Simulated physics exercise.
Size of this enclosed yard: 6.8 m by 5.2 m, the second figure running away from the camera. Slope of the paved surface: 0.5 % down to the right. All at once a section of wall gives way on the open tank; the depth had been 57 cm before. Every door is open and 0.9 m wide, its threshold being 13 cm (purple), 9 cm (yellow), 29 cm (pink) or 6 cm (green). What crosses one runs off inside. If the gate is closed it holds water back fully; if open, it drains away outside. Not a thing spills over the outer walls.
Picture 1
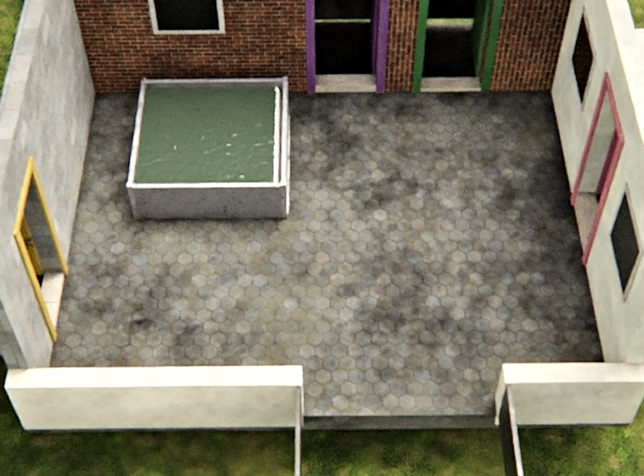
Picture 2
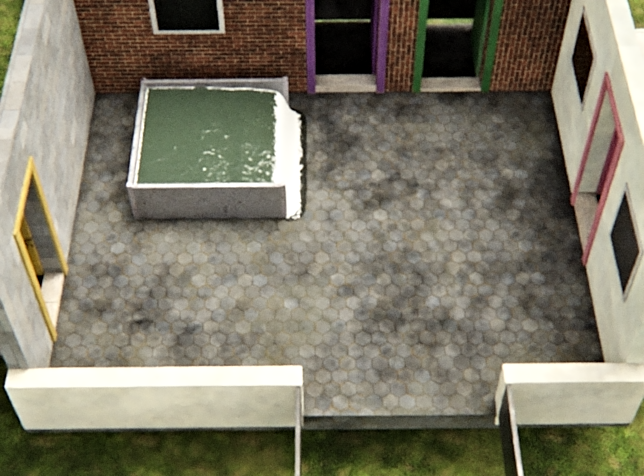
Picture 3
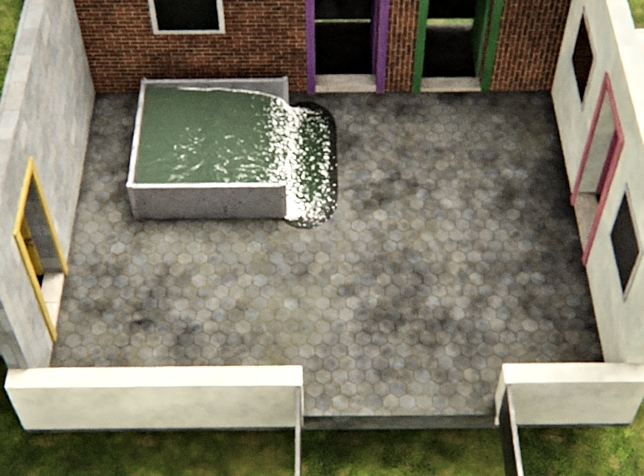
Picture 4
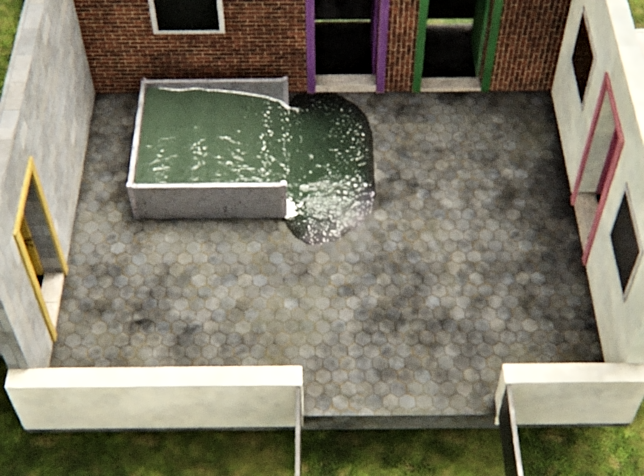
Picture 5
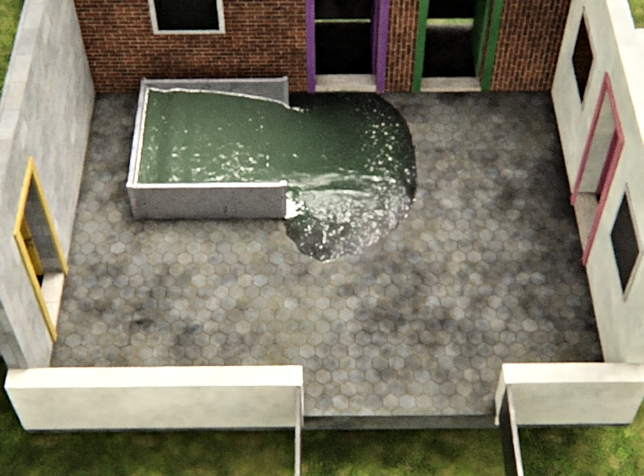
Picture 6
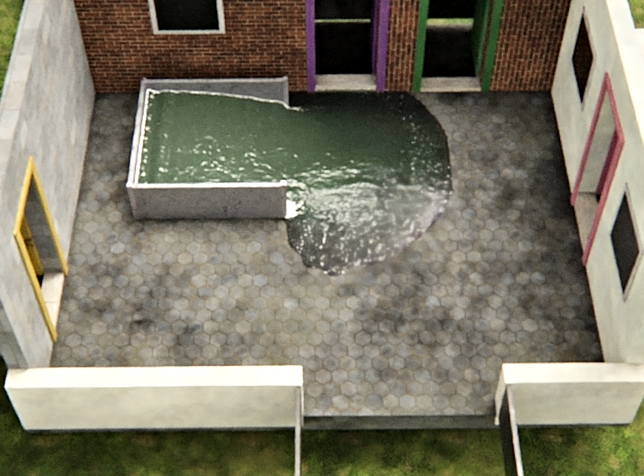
At the start, still green water fills an open tank against the brick wall of a paved yard. The tank's right side gives way and foaming water pours out onto the paving, then spreads right and toward the viewer in a widening rounded sheet, reaching in front of the purple and green doorways.
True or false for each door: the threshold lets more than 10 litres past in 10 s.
Purple door false, yellow door false, pink door false, green door true.
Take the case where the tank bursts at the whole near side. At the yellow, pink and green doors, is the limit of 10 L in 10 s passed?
Compared with the limit, yellow is higher, pink is lower and green is lower.
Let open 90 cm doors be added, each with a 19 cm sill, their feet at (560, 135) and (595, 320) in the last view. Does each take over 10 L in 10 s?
The first doorway goes beyond and the second stays inside.
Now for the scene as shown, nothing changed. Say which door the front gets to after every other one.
It would be the yellow one.
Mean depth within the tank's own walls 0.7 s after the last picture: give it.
29 cm.
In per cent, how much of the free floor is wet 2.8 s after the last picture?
Close to 50 in a hundred.
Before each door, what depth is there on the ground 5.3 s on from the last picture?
Depth readings (cm): Purple = 6; yellow = 0; pink = 8; green = 10.
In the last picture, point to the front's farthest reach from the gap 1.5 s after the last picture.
About pixel (585, 308).
Then, 0.7 s after the last picture water covers 40 % of the floor and is deepest (22 cm) near (302, 162); purple door 14 cm at the sill, 0 L in, yellow door not reached, pink door not reached, green door 9 cm at the sill, 0 L in.
Then, 1.5 s after the last picture water covers 45 % of the floor and is deepest (40 cm) near (534, 106); purple door 13 cm at the sill, 2 L in, yellow door not reached, pink door 23 cm at the sill, 0 L in, green door 11 cm at the sill, 5 L in.
Then, 2.8 s after the last picture water covers 50 % of the floor and is deepest (28 cm) near (599, 382); purple door 8 cm at the sill, 2 L in, yellow door not reached, pink door 19 cm at the sill, 0 L in, green door 13 cm at the sill, 21 L in.
Then, 5.3 s after the last picture water covers 70 % of the floor and is deepest (16 cm) near (571, 396); purple door 6 cm at the sill, 3 L in, yellow door not reached, pink door 8 cm at the sill, 0 L in, green door 10 cm at the sill, 78 L in.
Then, 9.3 s after the last picture water covers 90 % of the floor and is deepest (8 cm) near (45, 400); purple door 4 cm at the sill, 3 L in, yellow door 6 cm at the sill, 0 L in, pink door 7 cm at the sill, 0 L in, green door 5 cm at the sill, 87 L in.
